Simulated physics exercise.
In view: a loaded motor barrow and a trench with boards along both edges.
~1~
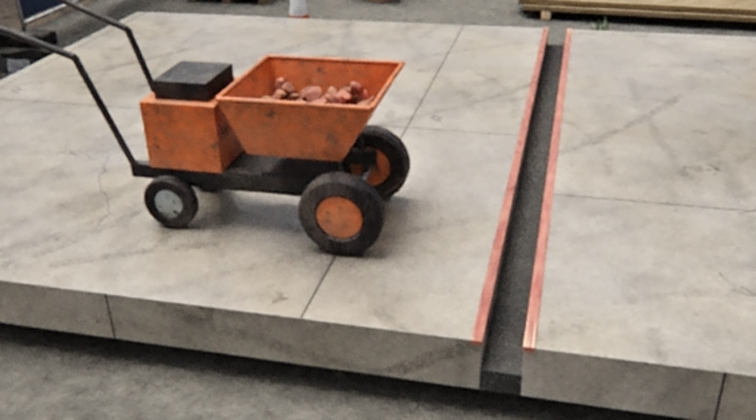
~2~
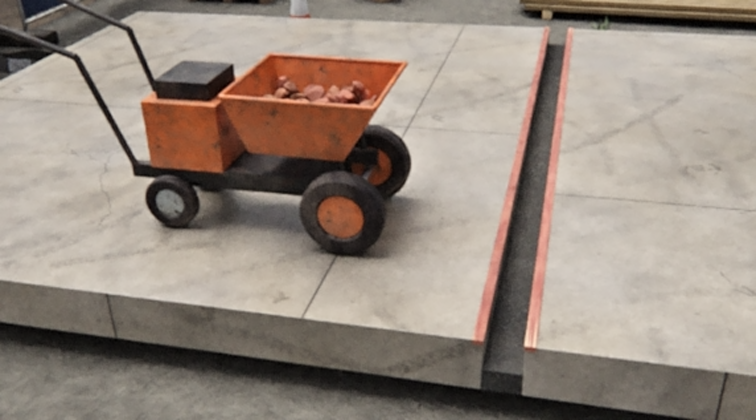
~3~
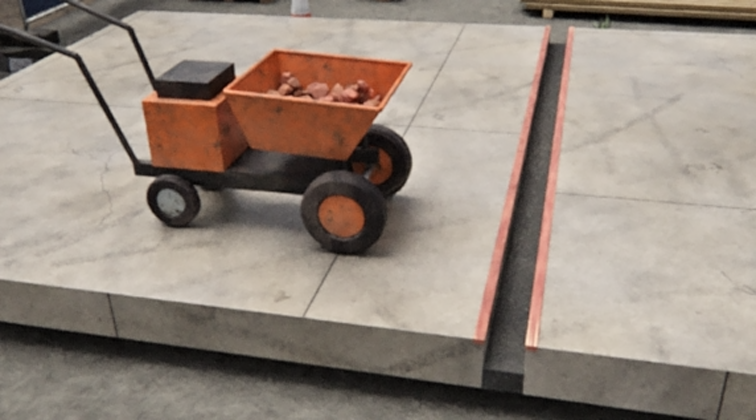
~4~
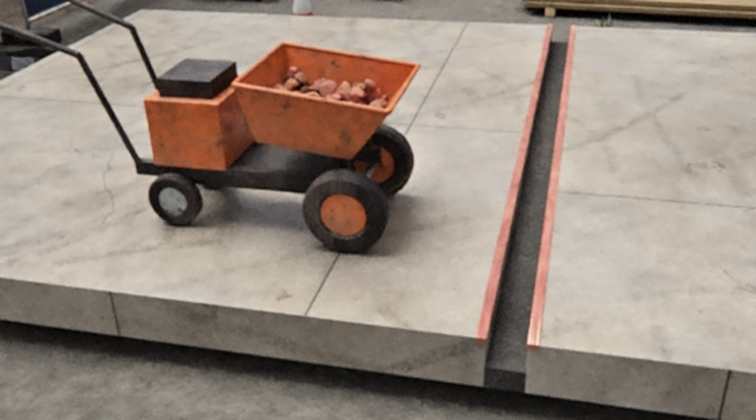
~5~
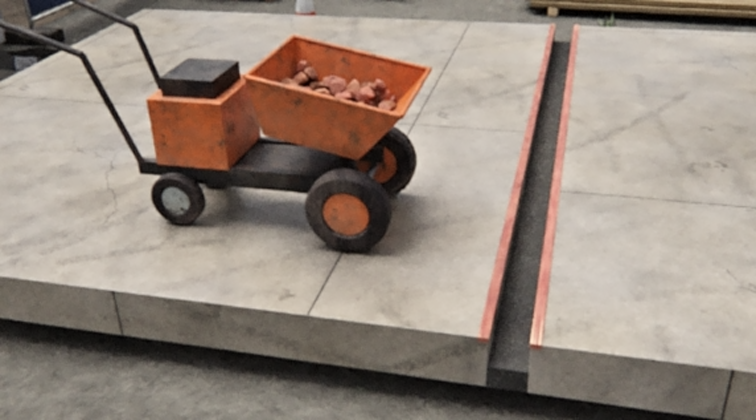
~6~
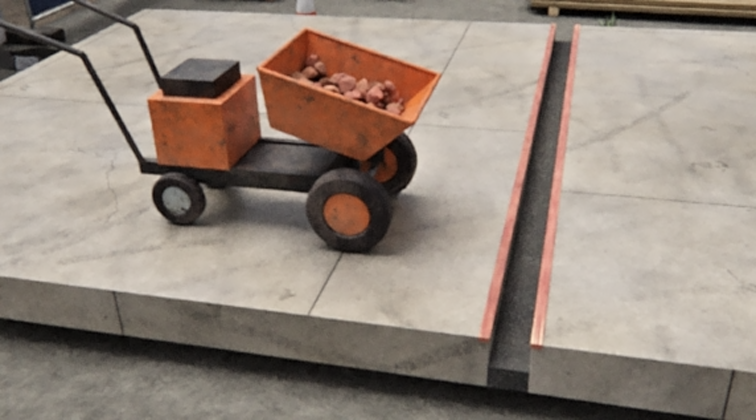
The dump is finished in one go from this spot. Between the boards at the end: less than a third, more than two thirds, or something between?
It catches from one third to two thirds.
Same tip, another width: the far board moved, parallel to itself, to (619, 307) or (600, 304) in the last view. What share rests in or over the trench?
About 70 and 60 per cent.
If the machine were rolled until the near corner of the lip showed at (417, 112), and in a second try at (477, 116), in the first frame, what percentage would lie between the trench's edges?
First some 60, then 0 per cent.
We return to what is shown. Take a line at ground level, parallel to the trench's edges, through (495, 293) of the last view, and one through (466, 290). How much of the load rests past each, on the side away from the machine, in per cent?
In turn 50 and 80 in a hundred.
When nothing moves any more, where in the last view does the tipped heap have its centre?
Near (519, 233).
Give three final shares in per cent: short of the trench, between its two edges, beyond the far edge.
Short near 30; between near 50; beyond near 5.
Soon after the last picture, skip tipped steeply; all in the skip.
A little later, skip tipped right over; most in the skip; a small part short of the trench; a stray few in or heaped over the trench.
Later still, skip tipped right over; about a quarter in the skip; about a quarter short of the trench; about a third in or heaped over the trench; a stray few beyond it.
At rest, skip tipped right over; about a quarter in the skip; about a third short of the trench; about half in or heaped over the trench; a stray few beyond it.
